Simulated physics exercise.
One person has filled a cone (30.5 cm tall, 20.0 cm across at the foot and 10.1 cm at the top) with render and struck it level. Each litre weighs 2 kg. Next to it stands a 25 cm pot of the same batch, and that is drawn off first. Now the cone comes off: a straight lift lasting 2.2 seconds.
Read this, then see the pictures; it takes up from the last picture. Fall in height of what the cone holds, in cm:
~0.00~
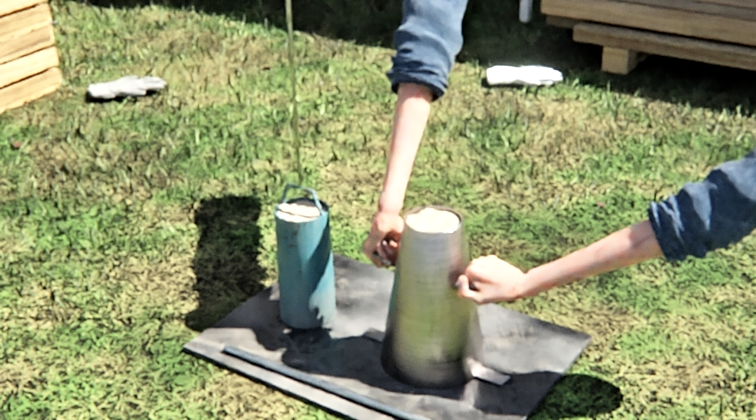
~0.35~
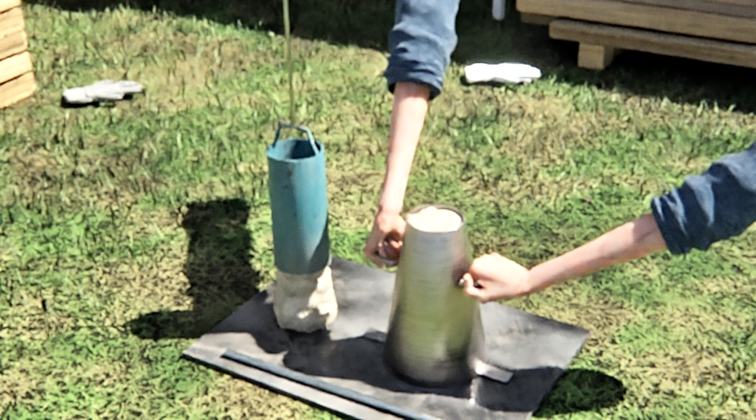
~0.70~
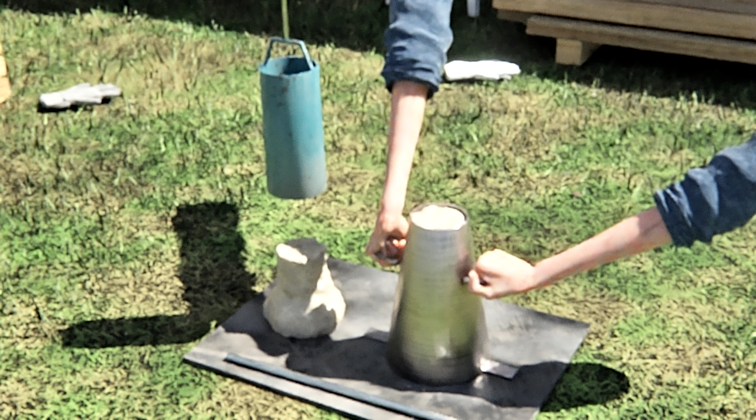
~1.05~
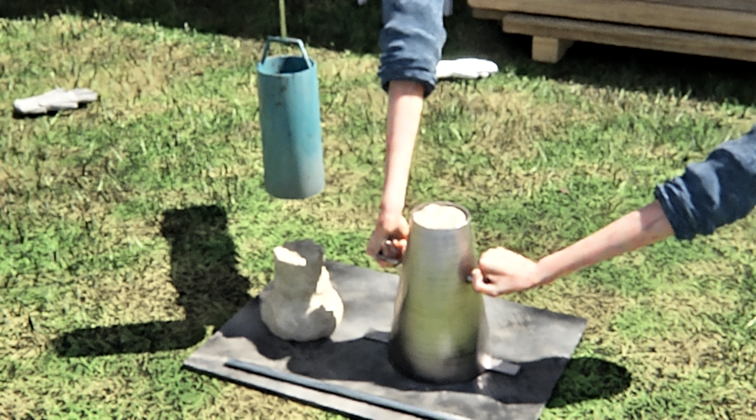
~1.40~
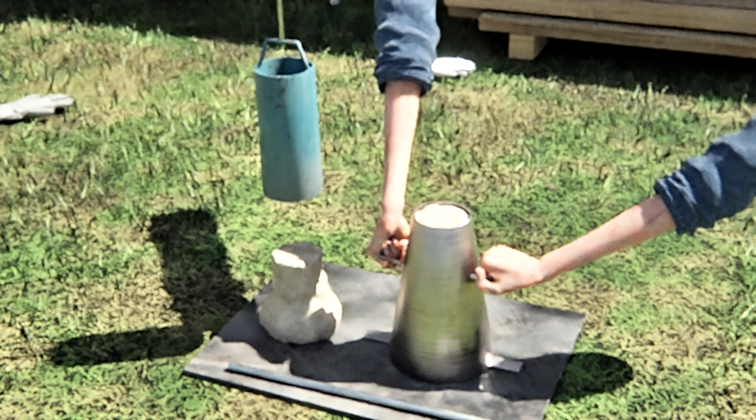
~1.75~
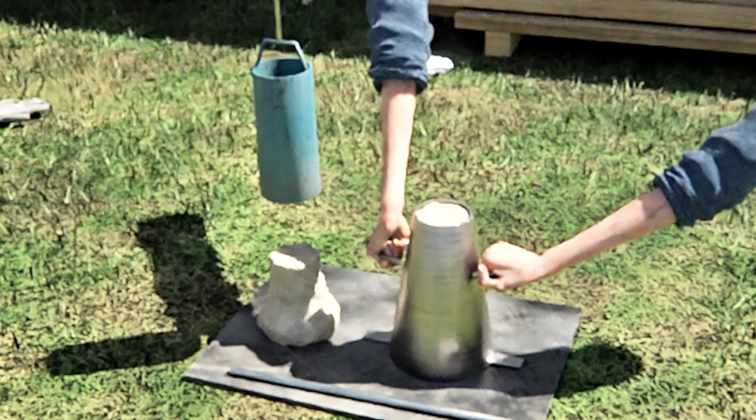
6 cm.
After 2.3 s, the cone is up 7.2 cm; the render has come down 4.2 cm to 26 cm and is 22 cm wide.
After 2.8 s, the cone is up 18 cm; the render has come down 5.5 cm to 25 cm and is 23 cm wide.
After 3.4 s, the cone is up 31 cm; the render has come down 5.6 cm to 25 cm and is 23 cm wide.
After 4.1 s, the cone is clear; the render has come down 5.7 cm to 25 cm and is 23 cm wide.
After 4.6 s, at rest, the cone is clear; the render has come down 5.7 cm to 25 cm and is 23 cm wide.
